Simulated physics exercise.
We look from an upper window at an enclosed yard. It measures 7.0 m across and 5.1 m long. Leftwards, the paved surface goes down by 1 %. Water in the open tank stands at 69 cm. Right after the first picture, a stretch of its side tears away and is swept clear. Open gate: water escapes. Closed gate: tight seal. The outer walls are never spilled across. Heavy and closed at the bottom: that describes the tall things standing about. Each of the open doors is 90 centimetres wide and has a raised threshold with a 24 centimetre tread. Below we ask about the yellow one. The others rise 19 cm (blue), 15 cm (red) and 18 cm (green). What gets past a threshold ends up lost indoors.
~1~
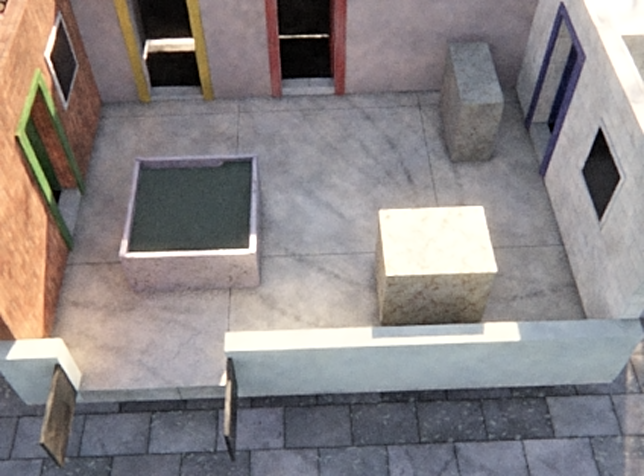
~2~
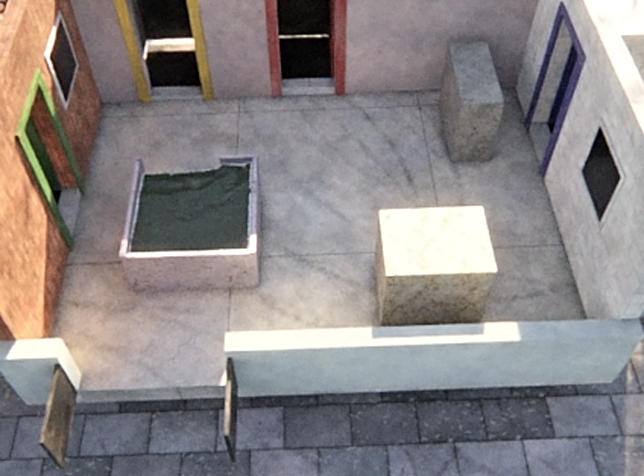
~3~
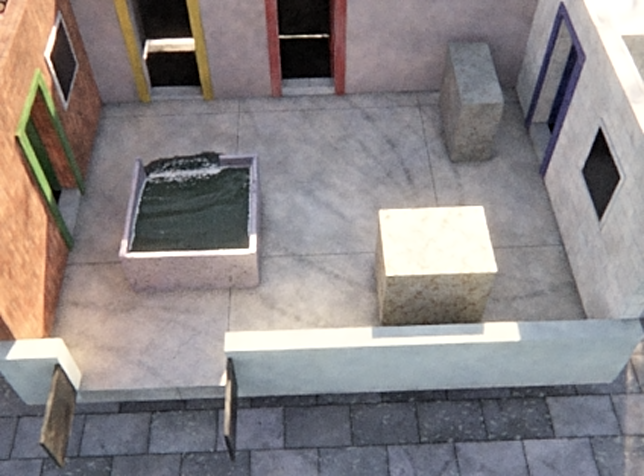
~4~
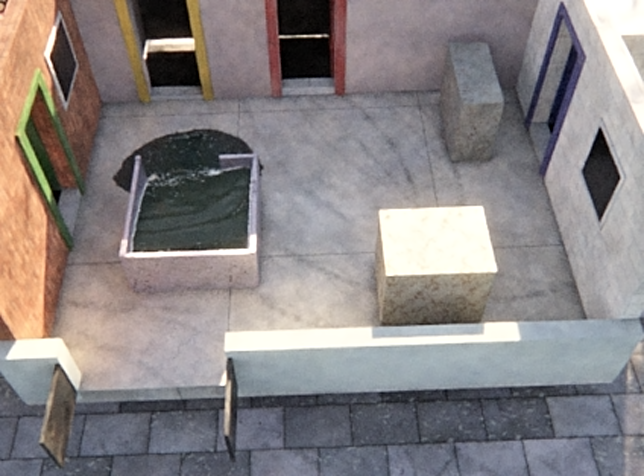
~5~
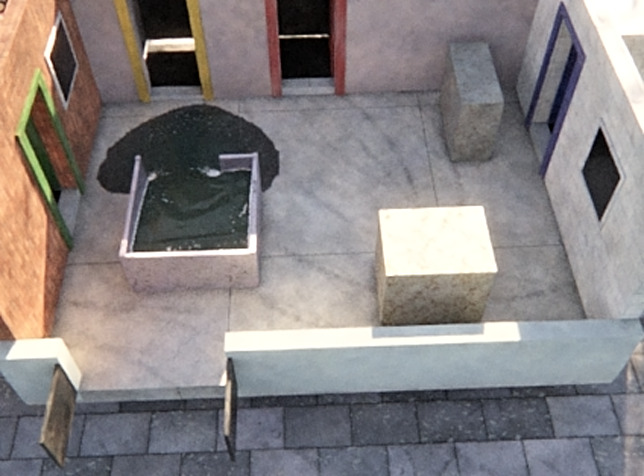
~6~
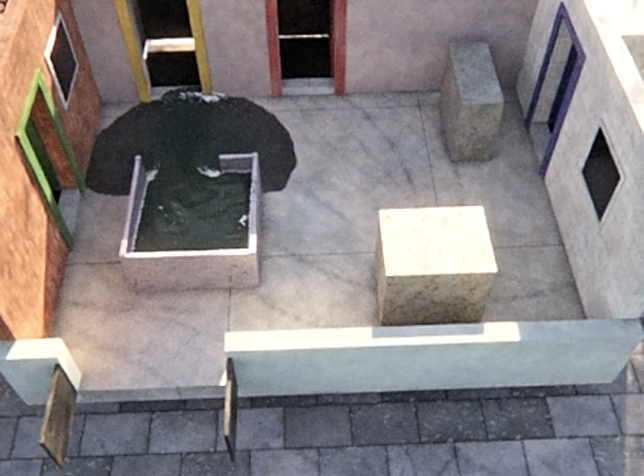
Walled yard with a tank of dark water pouring out through its broken far side, spreading across the paving to the yellow doorway.
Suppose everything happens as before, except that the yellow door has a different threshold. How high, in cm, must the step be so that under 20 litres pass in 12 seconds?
Roughly 31 cm.
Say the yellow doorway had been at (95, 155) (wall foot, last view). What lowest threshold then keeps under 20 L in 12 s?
19 cm.
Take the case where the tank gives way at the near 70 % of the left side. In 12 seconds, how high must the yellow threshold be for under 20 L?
Required height: Approx. 11.0 cm.
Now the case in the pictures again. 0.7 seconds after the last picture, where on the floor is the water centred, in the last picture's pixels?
(192, 192), roughly.
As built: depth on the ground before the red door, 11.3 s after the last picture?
Depth: Near 3.5 cm.
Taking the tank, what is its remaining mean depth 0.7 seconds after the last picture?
Roughly 38 cm on average.
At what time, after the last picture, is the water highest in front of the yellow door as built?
1.6 s.
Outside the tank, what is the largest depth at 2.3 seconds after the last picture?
Max depth: About 22 cm.
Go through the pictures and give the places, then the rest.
The open tank at (193, 207) is whole and still, 69 cm deep; the yellow door at (167, 51) is dry, in the first frame.
Water pours out on the far side and has run 0.3 m, to a hidden place; about 9 cm deep outside, 69 cm at the back, in the second frame.
The front is at a hidden place, 0.8 m from the gap on the far side; 0.9 m2 of floor is wet, 69 cm left at the back, in the third frame.
The front is at (200, 132), 1.4 m from the gap on the far side; 2.1 m2 of floor is wet, 65 cm left at the back, in the fourth frame.
The front is at (184, 111), 1.9 m from the gap on the far side; 3.6 m2 of floor is wet, 58 cm left at the back, in the fifth frame.
The gap is on the far side, the front 2.3 m out at (185, 90); the back of the open tank holds 60 cm; water is at the yellow door at (167, 51), in the sixth frame.
Then, 0.7 s after the last picture water covers 20 % of the floor, deepest (44 cm) near (103, 104); 21 cm at the yellow door, 102 litres in over its 8 cm threshold.
Then, 2.3 s after the last picture water covers 35 % of the floor, deepest (22 cm) near (178, 101); 22 cm at the yellow door, 331 litres in over its 8 cm threshold.
Then, 11.3 s after the last picture water covers 95 % of the floor, deepest (6 cm) near (46, 362); 5 cm at the yellow door, 439 litres in over its 8 cm threshold.
At the yellow door as built, the water peaked near 30 cm, 1.5 s after the last picture.
Run again over the same 12 s with other heights there, 58 litres in over 26 cm, 4 litres over 35.5 cm. The limit of 20 litres is kept from about 31 cm up.
